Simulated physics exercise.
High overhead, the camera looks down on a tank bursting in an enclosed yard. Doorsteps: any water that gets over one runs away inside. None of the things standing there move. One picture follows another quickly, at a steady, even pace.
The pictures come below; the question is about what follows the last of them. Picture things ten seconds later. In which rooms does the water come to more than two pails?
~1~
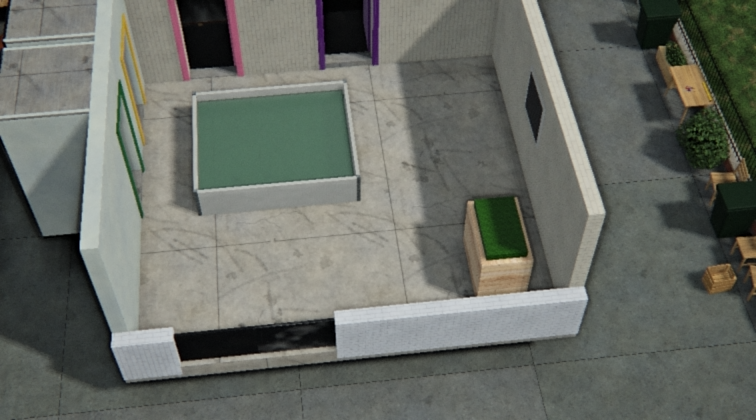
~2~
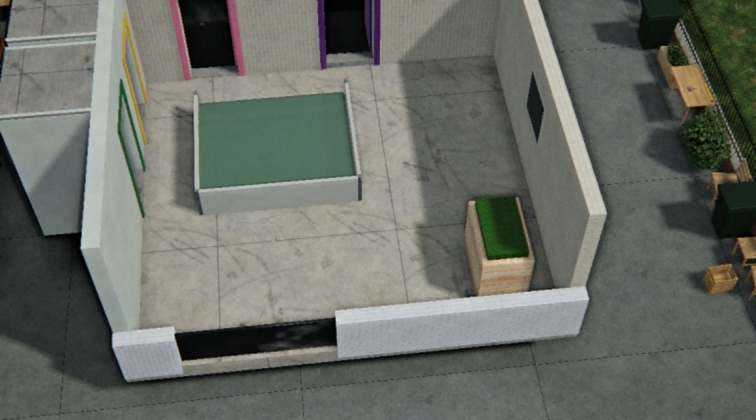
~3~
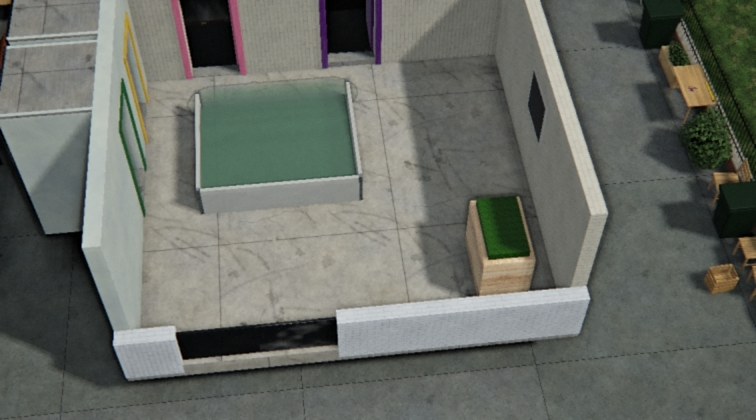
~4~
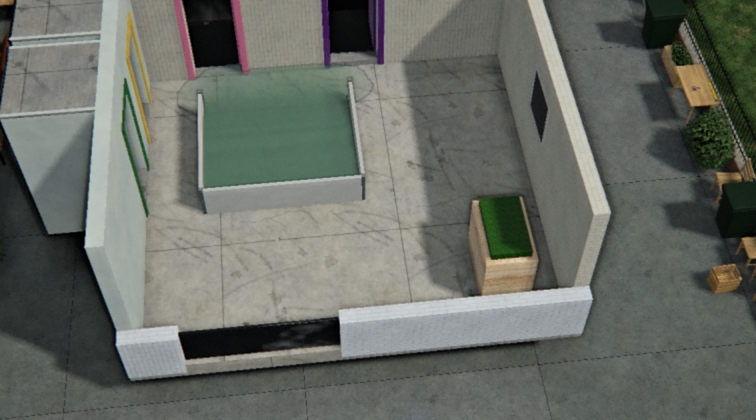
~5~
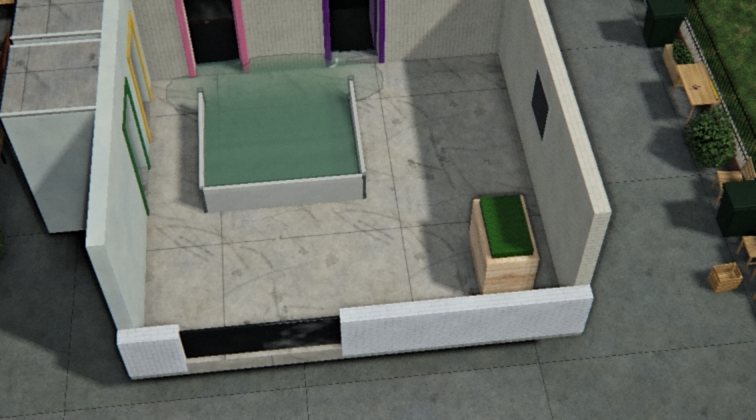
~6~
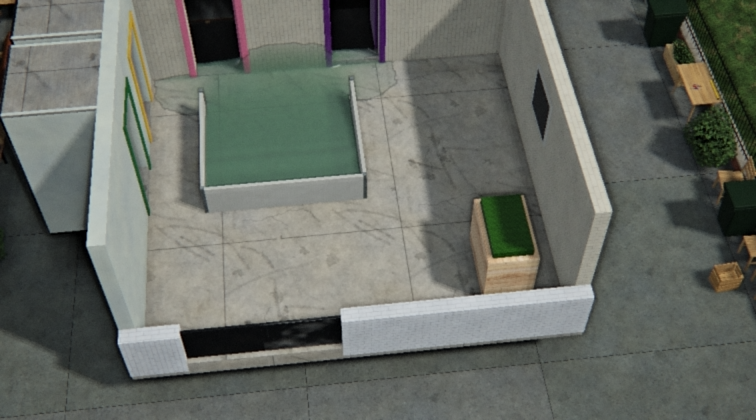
As I see it, green door: Within two buckets. Pink door: Exceeds two buckets. Purple door: Exceeds two buckets. Yellow door: Exceeds two buckets.
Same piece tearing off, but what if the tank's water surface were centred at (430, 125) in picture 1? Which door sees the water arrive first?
Leading the way is the purple one.
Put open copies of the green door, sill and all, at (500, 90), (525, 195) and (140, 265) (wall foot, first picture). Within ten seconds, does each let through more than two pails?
Taking them as listed, the first overshoots, the second undershoots and the third undershoots.
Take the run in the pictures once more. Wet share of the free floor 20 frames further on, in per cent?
Around 40 percent, give or take.
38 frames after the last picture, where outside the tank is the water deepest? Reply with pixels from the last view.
That spot is close to (558, 313).
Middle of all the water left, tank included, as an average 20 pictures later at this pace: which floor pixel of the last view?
Around pixel (303, 127) of the last picture.
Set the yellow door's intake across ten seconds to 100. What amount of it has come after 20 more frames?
Share at that point: Roughly 30 %.
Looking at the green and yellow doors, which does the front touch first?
I choose the door marked yellow.
A moment on, water covers 15 % of the floor; the green door not reached, the pink door far over two buckets in, the purple door over two buckets in, the yellow door not reached.
Next, water covers 25 % of the floor; the green door not reached, the pink door far over two buckets in, the purple door over two buckets in, the yellow door under two buckets in.
Then, water covers 40 % of the floor; the green door wet at the sill, nothing in, the pink door far over two buckets in, the purple door far over two buckets in, the yellow door over two buckets in.
Later, water covers 70 % of the floor; the green door wet at the sill, nothing in, the pink door far over two buckets in, the purple door far over two buckets in, the yellow door far over two buckets in.
In the end, water covers 90 % of the floor; the green door wet at the sill, nothing in, the pink door far over two buckets in, the purple door far over two buckets in, the yellow door far over two buckets in.
